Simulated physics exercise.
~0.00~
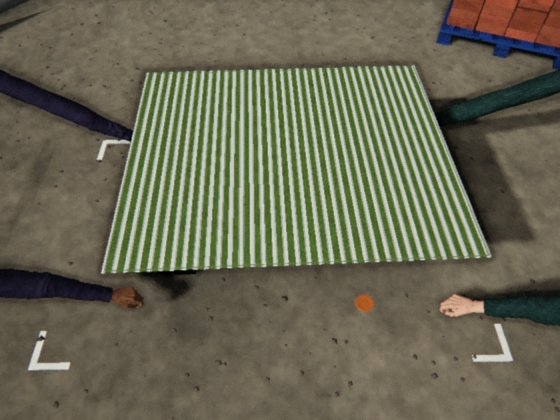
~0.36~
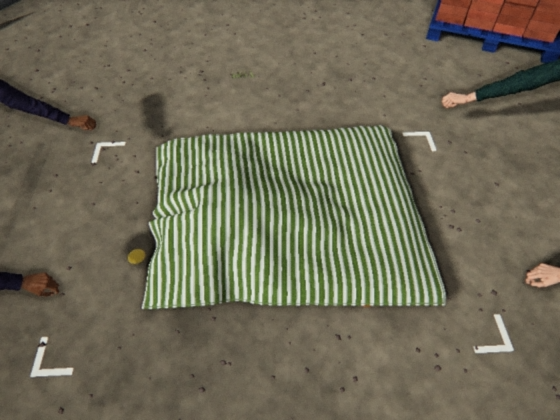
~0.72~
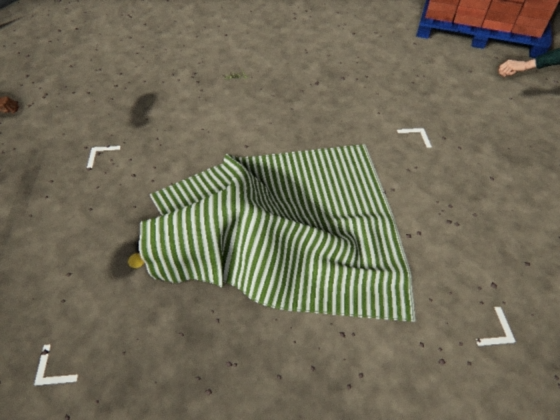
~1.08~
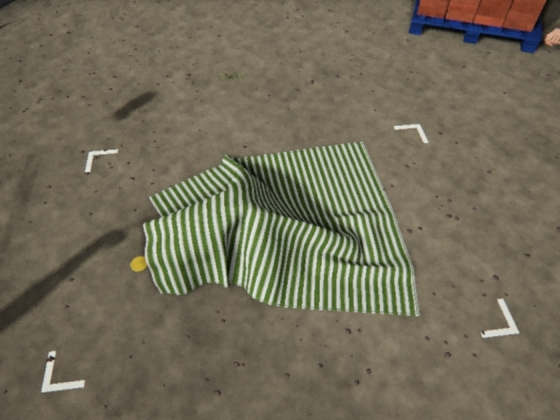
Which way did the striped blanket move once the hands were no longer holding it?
It moved down, dropping onto the ground and settling there in a rumpled heap.
